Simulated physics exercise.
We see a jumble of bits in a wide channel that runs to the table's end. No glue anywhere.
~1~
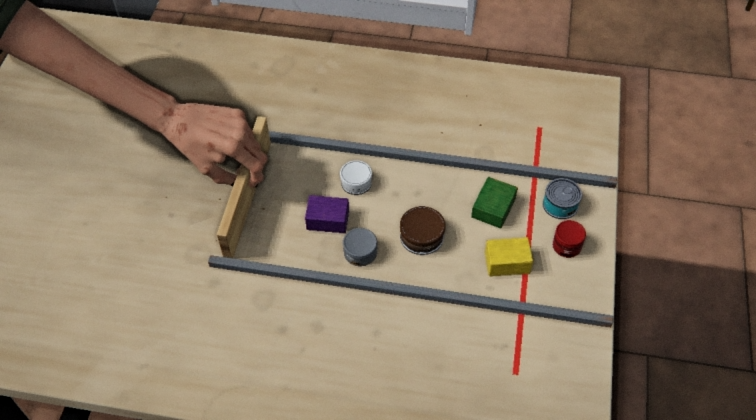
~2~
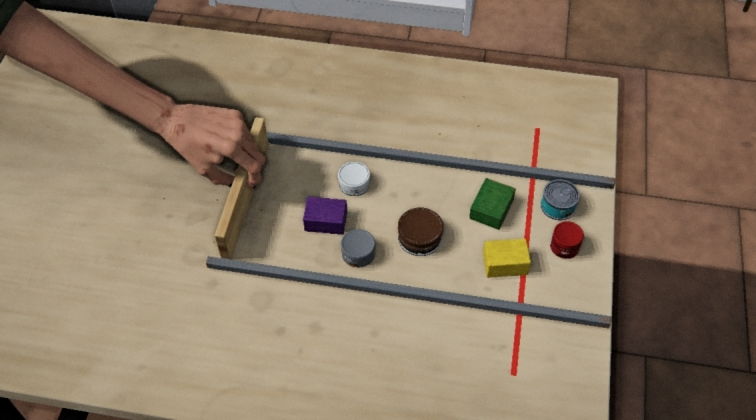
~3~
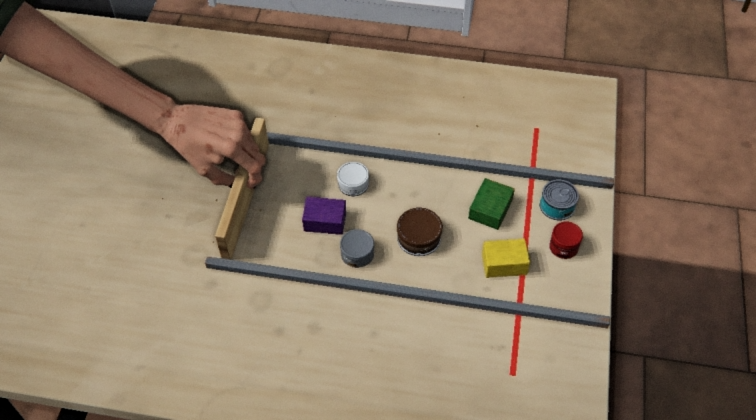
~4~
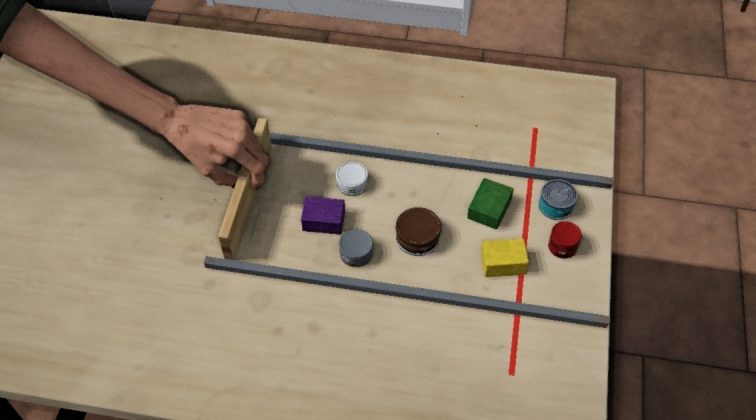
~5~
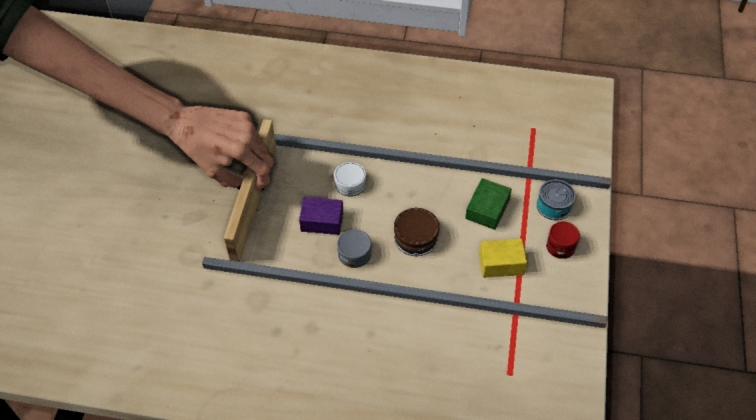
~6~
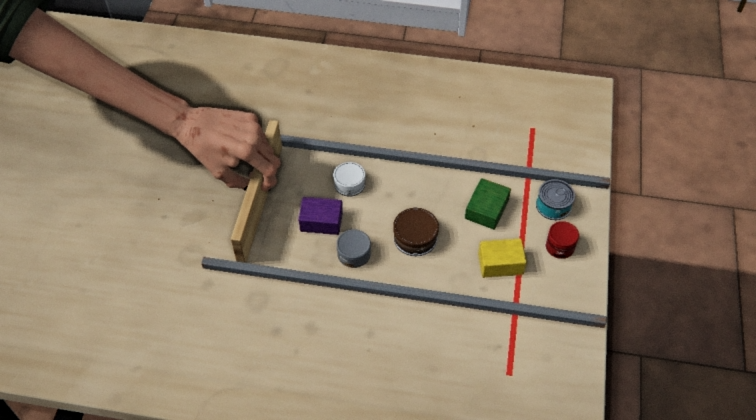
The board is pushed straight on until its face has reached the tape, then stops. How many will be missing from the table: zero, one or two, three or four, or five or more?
As it turns out, the number that fall off is one or two.
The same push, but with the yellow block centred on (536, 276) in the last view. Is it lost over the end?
The yellow block does not fall.
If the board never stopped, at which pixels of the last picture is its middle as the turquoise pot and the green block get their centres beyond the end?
Its middle is around (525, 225) and around (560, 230).
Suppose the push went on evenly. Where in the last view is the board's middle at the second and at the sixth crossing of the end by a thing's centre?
At (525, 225) for the second, at (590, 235) for the sixth.
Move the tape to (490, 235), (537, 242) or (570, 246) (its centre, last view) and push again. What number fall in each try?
It would be 0, 2 and 5.
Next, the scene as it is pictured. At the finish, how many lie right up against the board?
That makes 3.
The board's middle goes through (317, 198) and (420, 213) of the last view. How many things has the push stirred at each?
By then 1, and 5.
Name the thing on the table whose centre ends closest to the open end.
That is the turquoise pot.
Soon after, none off yet; red tub at rest near (562, 240); turquoise pot at rest near (555, 200); yellow block at rest near (502, 258).
Then, none off yet; red tub at rest near (562, 240); turquoise pot at rest near (555, 200); yellow block moved about its own width near (534, 270).
At rest, the number that fall off is one or two; fallen, red tub.
